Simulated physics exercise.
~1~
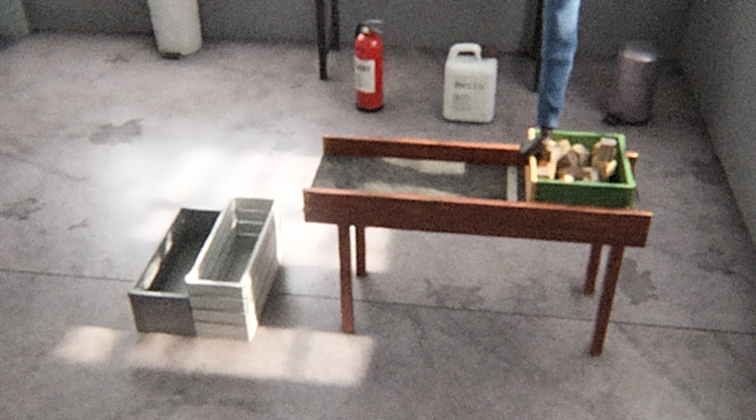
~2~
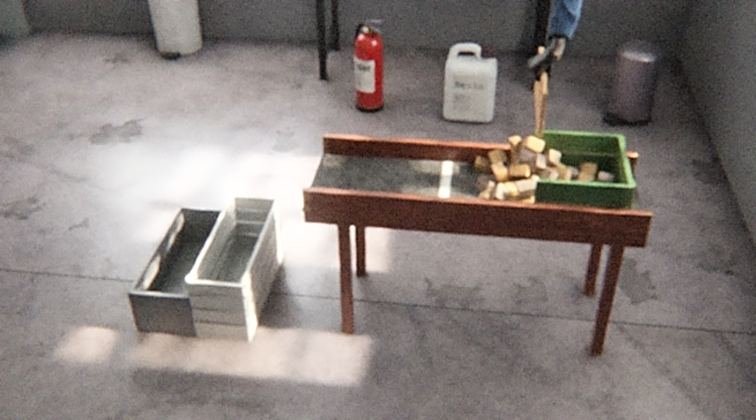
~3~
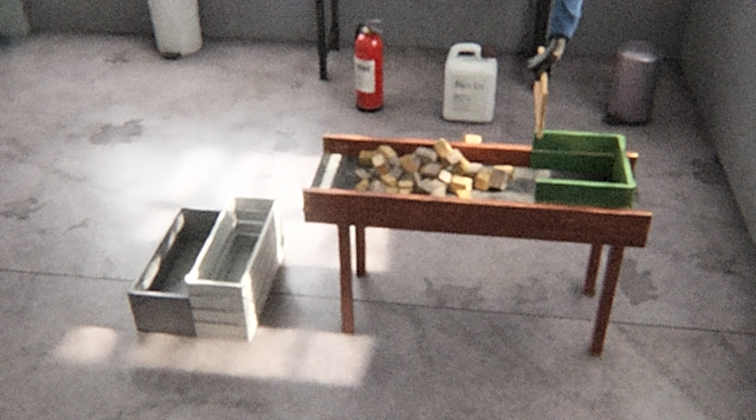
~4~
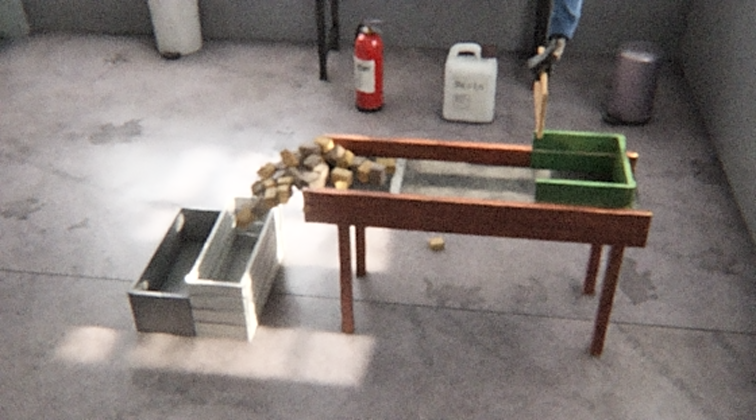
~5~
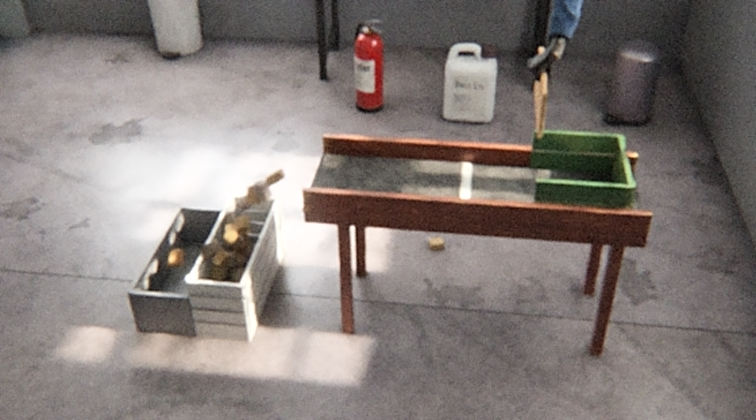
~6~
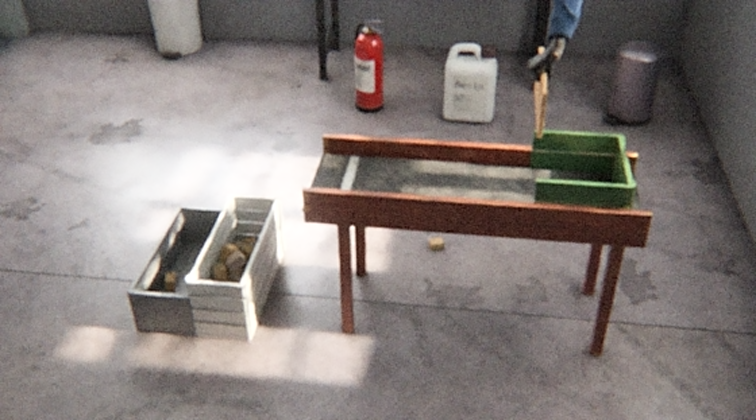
Wooden blocks riding a belt leftward from a green pen and tumbling off its end, nearly all landing in a white tote.
